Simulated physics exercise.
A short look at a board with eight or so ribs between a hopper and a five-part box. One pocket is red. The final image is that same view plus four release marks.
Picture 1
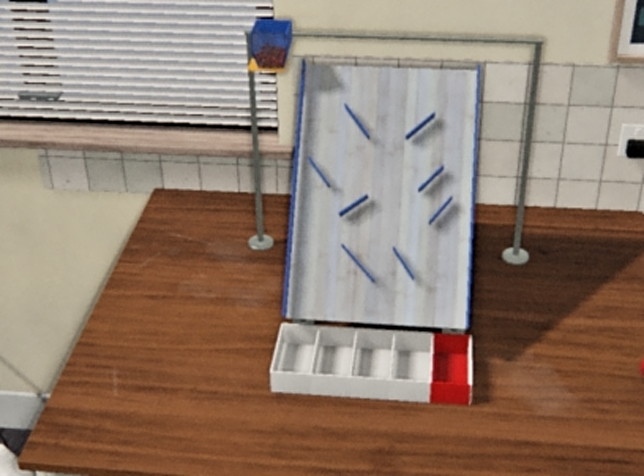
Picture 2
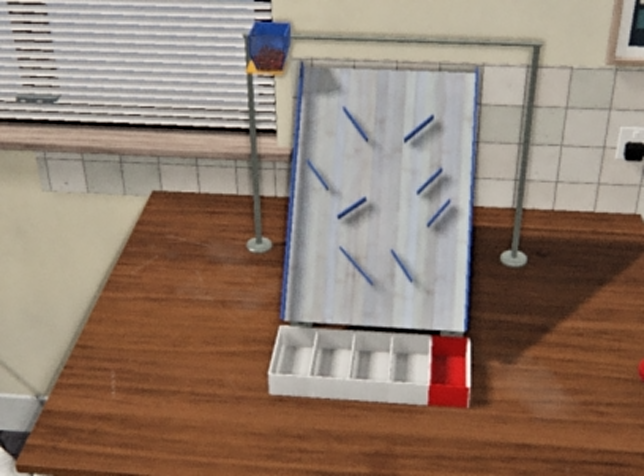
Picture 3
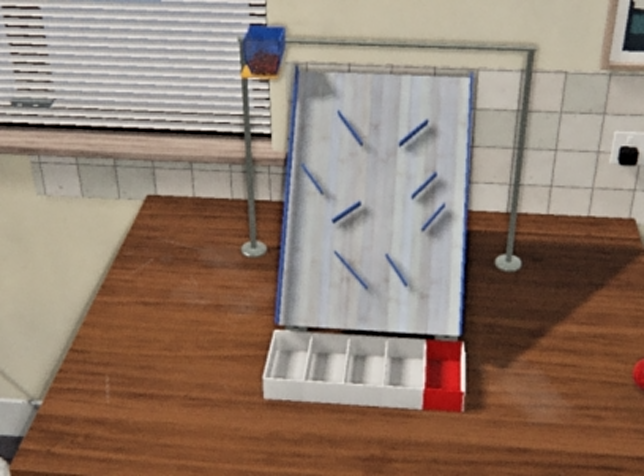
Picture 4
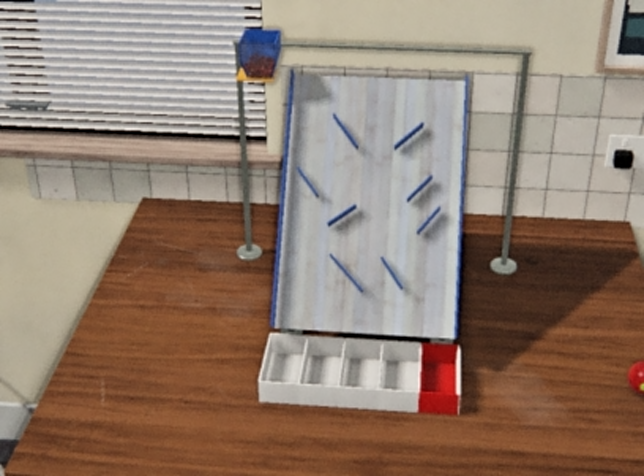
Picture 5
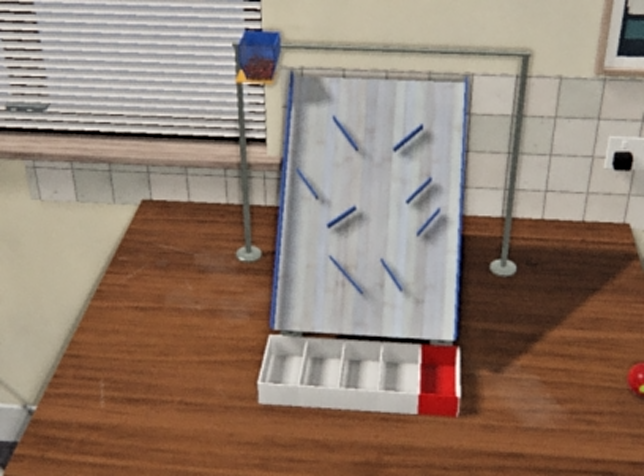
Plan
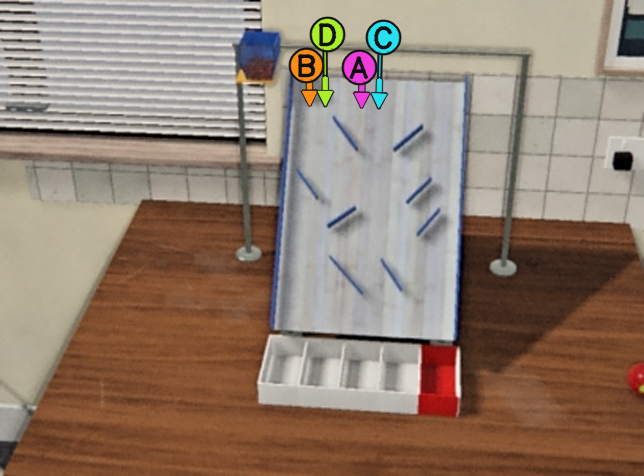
In this clip, a blue hopper sits above the upper left of a tilted pale board with blue ribs, a five-part box with a red rightmost pocket below it; only the view shifts slightly, while the objects stay still.
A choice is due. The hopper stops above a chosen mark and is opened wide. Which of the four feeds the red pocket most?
The answer is mark A.
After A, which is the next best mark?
That is mark C.
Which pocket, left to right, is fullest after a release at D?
The first.
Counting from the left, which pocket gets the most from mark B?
The first.
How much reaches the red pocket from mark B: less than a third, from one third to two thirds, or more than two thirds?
It is less than a third.
On the marked copy, mark A meets the board at (361, 102); mark B meets the board at (309, 100); mark C meets the board at (378, 102); mark D meets the board at (325, 100).
For mark A, about half in the red pocket, about half in other pockets.
For mark B, none in the red pocket, most in other pockets, a small part held on the board, a stray few outside the box.
For mark C, about a quarter in the red pocket, most in other pockets.
For mark D, a small part in the red pocket, most in other pockets, a small part held on the board.
